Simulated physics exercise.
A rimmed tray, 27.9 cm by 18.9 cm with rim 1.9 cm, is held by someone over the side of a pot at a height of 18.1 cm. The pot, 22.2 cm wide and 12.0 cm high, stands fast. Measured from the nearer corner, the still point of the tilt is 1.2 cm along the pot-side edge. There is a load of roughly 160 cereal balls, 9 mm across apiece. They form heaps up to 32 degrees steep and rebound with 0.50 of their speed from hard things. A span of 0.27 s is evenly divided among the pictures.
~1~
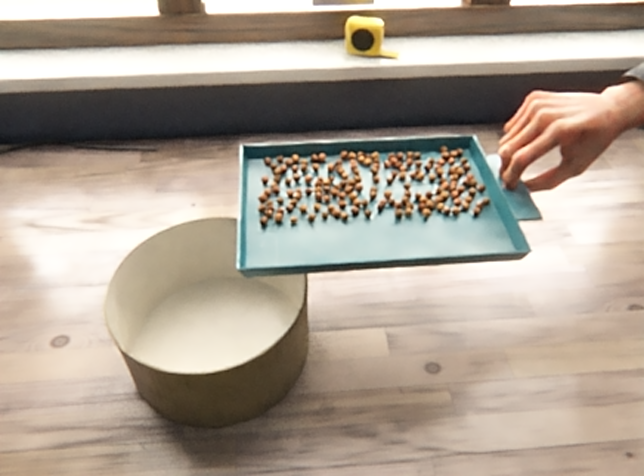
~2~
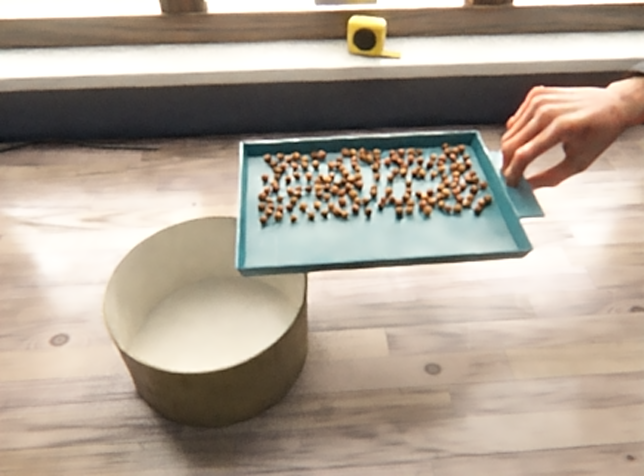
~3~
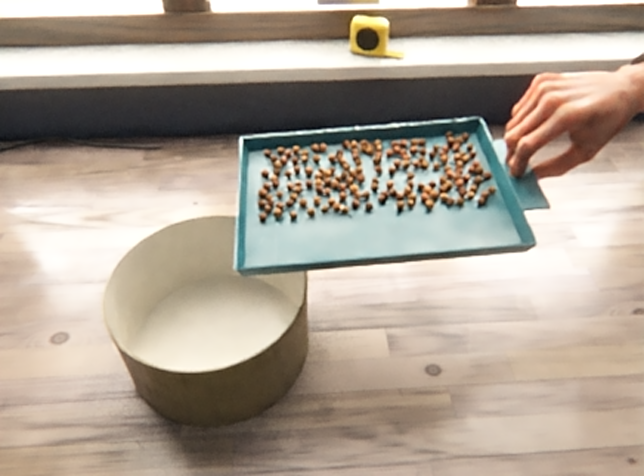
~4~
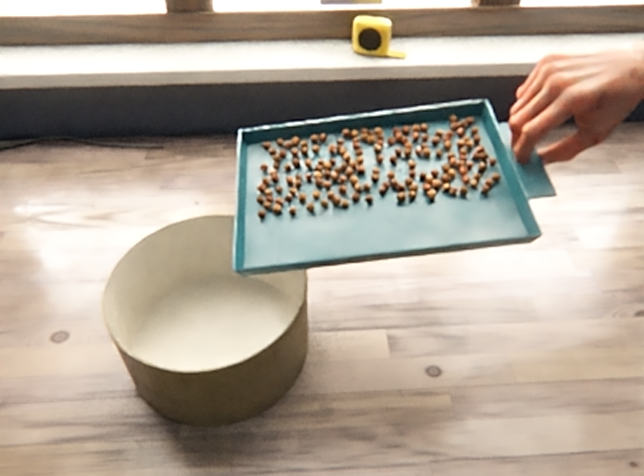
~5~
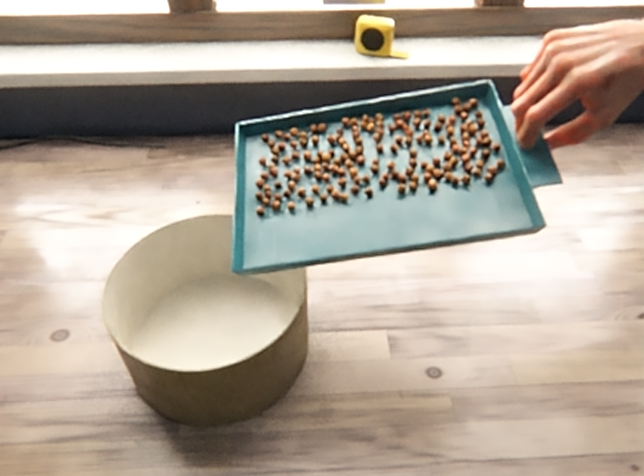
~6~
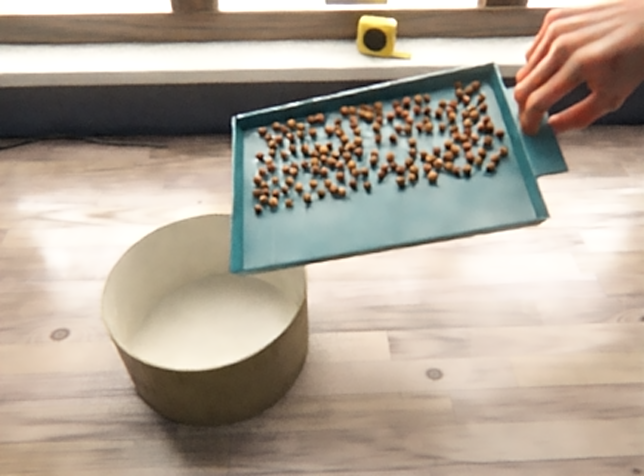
A teal rimmed tray scattered with small brown balls is held by a hand at its right end, its left end over the rim of a round, pale-lined pot on a wood-grain surface, seen from above at an angle. Behind them, a yellow and black tape measure sits on a pale ledge. The hand gradually raises the tray's right end, tilting it down toward the left, while the pot stays put and the view barely shifts.
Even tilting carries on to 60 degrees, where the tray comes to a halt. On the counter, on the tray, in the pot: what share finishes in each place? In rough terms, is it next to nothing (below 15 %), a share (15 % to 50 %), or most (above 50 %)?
Counter: Will likely hold a small amount; tray: Will likely hold the majority; pot: Will likely hold a medium amount.
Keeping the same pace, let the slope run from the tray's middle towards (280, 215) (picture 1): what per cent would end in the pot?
That would be close to 20 per cent.
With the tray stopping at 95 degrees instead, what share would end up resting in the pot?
Estimate: Roughly 85 percent.
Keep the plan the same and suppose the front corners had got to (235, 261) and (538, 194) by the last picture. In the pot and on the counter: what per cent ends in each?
In the pot: 5 per cent; on the counter: 5 per cent.
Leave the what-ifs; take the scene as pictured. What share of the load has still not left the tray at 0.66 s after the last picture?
Close to 75 in a hundred.
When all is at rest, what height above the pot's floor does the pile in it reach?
Top level: Approx. 1.0 cm.
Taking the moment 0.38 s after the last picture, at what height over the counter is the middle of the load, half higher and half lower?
Median height: Approx. 24 cm.
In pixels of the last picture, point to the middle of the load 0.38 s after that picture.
The load's centre is near (269, 227) at that time.
Then, 0.23 s after the last picture, tilt 40 degrees; the tray holds 100 %, the pot 0 %.
Then, 0.38 s after the last picture, tilt 54 degrees; the tray holds 100 %, the pot 0 %.
Then, 0.66 s after the last picture, tilt 60 degrees; the tray holds 75 %, the pot 20 %.
In the end, counter 5 %, tray 70 %, pot 30 %.
